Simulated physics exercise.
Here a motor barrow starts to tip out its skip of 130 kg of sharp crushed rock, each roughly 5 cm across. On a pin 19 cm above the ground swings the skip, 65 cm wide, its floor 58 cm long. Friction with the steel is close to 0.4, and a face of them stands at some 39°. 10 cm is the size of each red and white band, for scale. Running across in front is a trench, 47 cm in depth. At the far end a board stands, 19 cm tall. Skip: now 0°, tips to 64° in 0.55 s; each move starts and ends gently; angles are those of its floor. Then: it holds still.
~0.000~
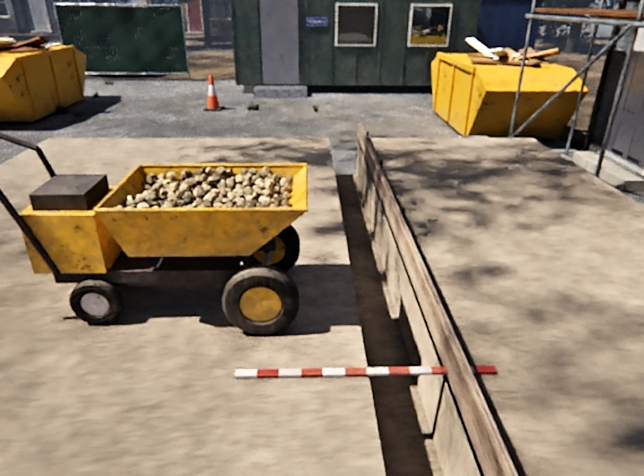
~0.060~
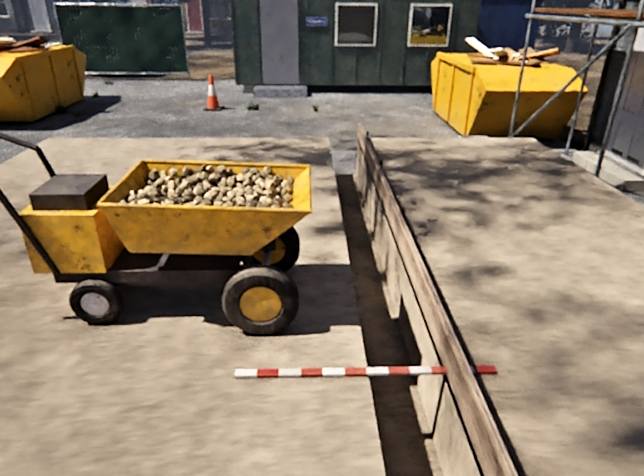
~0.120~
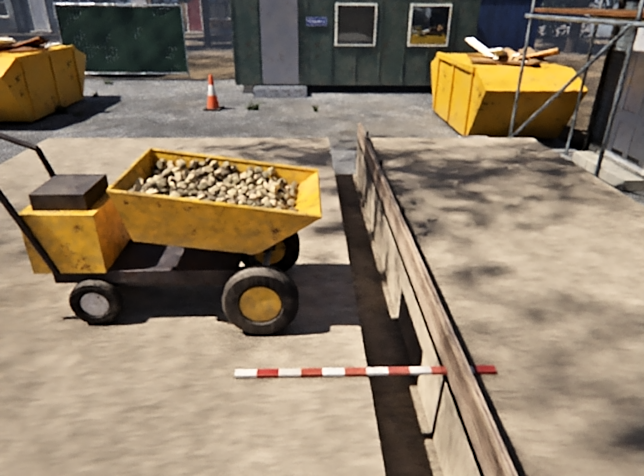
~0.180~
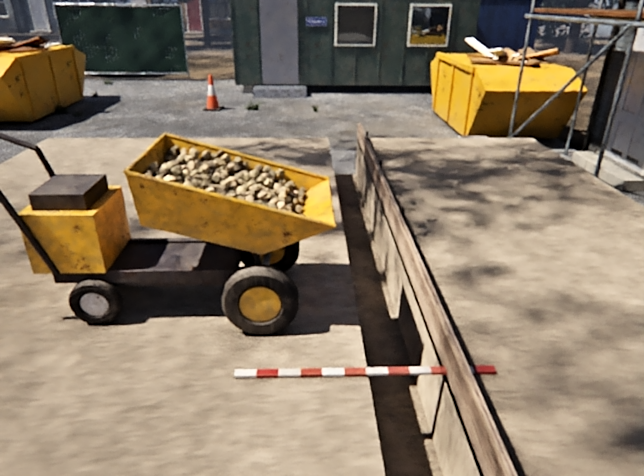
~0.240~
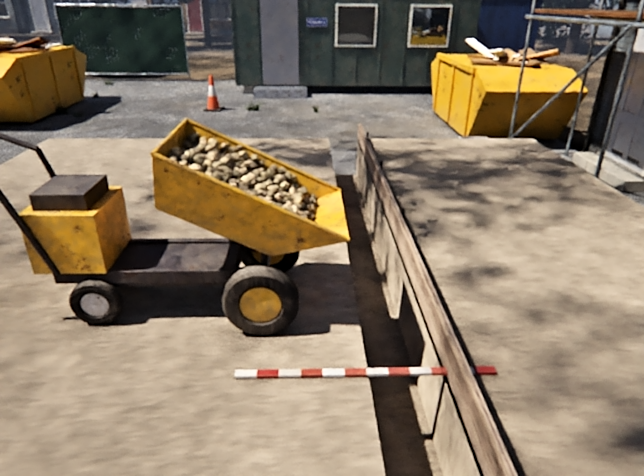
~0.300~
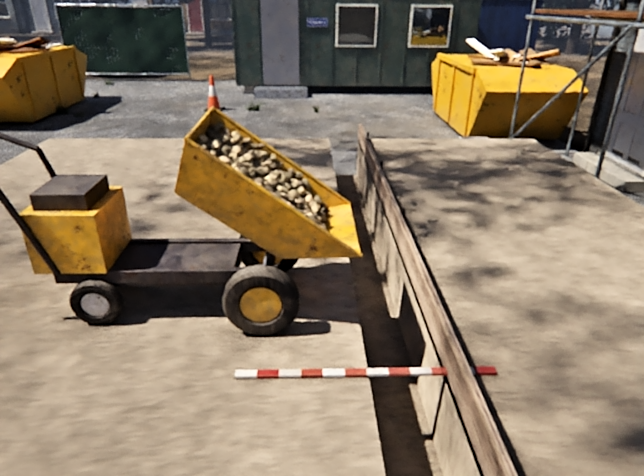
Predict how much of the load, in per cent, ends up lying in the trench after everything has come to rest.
Roughly 93 per cent of it.
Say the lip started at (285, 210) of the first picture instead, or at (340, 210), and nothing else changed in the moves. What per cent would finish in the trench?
The first gives about 100 percent and the second about 55 percent.
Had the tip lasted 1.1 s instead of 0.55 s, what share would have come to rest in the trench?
That would give about 100 percent.
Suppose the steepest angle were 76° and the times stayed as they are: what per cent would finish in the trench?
In that case some 85 per cent.
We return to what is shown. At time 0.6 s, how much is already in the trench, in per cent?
Roughly 15 percent of the load.
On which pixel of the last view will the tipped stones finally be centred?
The middle should be near (388, 350).
After 0.4 s the floor is at 54°; 100 % in the skip; the foremost stones are at (346, 249).
After 0.6 s the floor is at 64°; 85 % in the skip, 15 % in the trench; the foremost stones are at (419, 310).
After 1.0 s the floor is at 64°; 19 % in the skip, 74 % in the trench, 7 % past the trench; the foremost stones are at (517, 307).
After 3.0 s the floor is at 64°; 0 % in the skip, 93 % in the trench, 7 % past the trench; the foremost stones are at (573, 305).
